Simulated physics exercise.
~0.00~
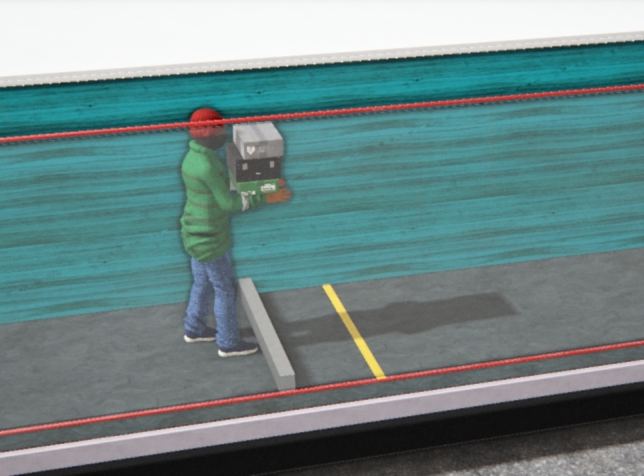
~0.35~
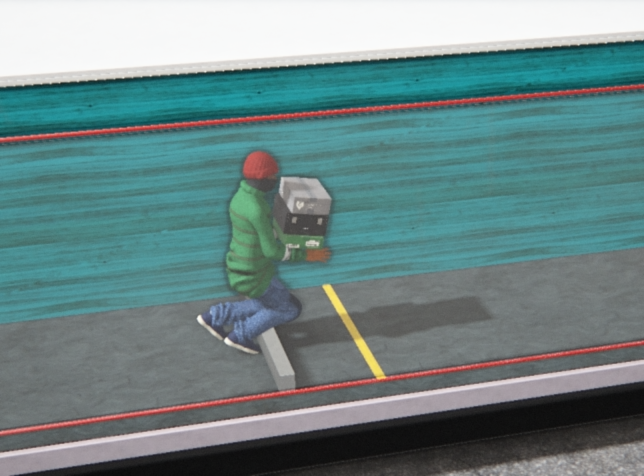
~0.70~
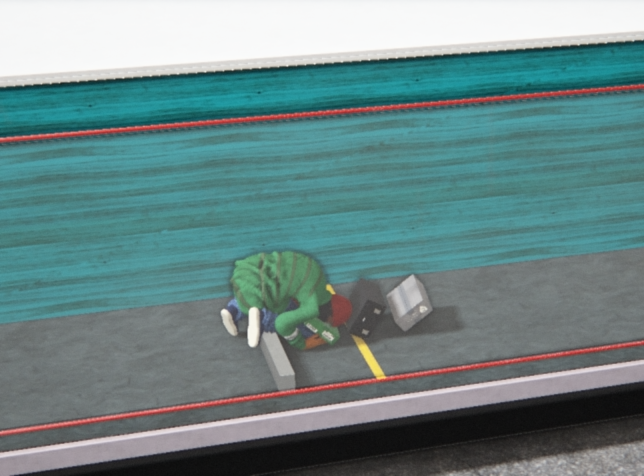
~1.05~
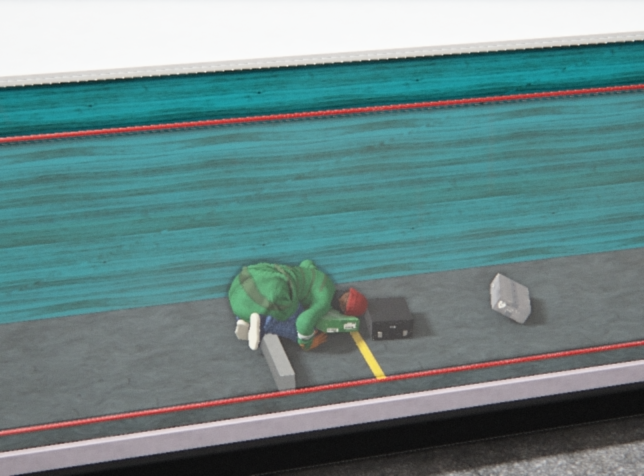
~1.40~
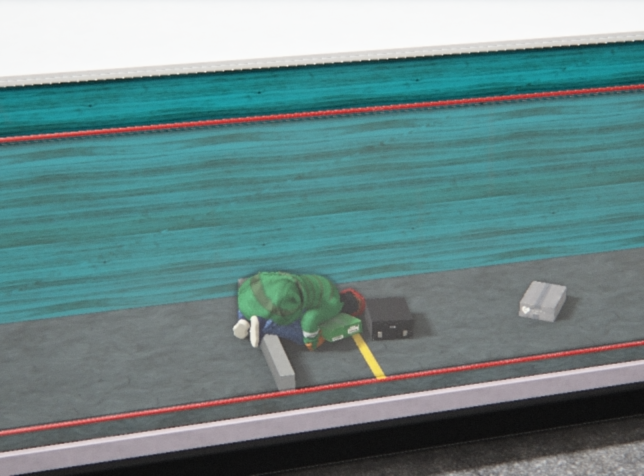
A porter carrying a stacked pile pitches forward over a rail, spilling boxes across the floor.
